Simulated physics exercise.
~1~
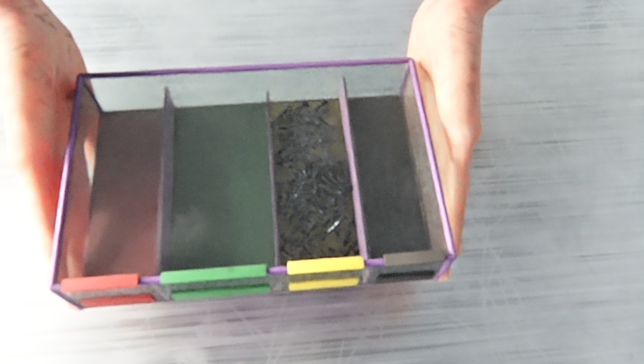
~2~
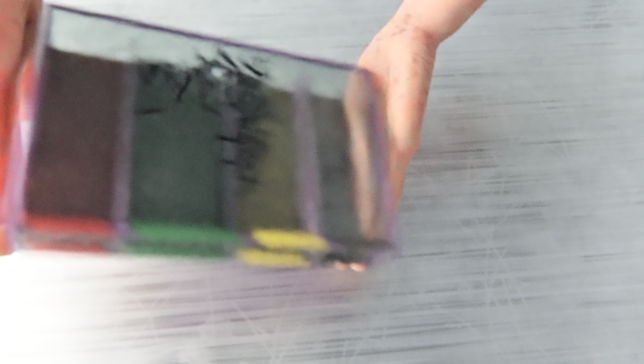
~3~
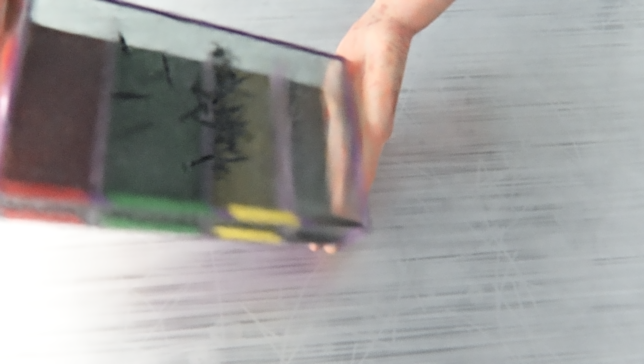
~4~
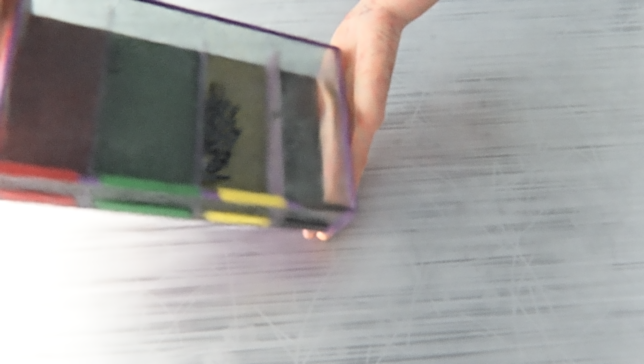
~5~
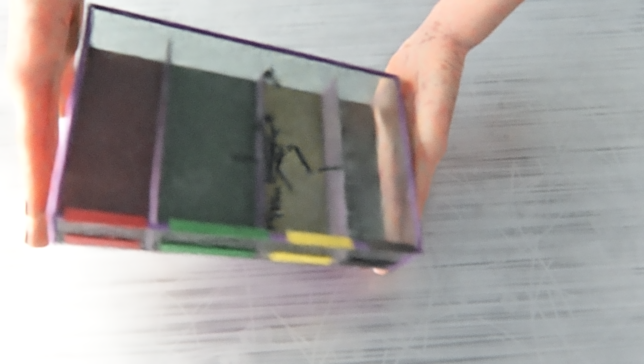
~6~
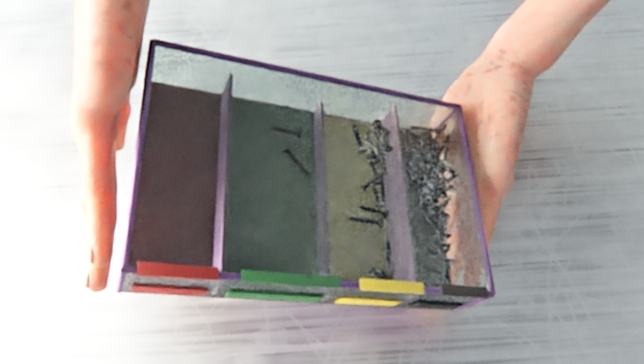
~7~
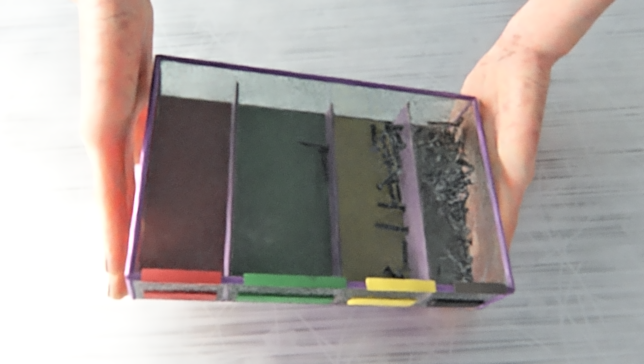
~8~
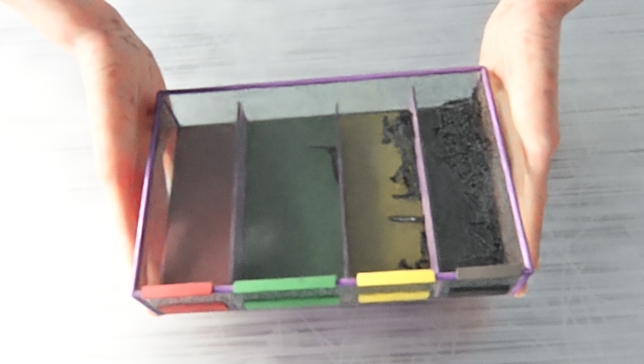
A clear divided tray full of small black screws, gathered in its yellow section, was tilted and shaken from side to side by two hands, then leveled again, leaving most of them in the black section, some in yellow and a few in green.
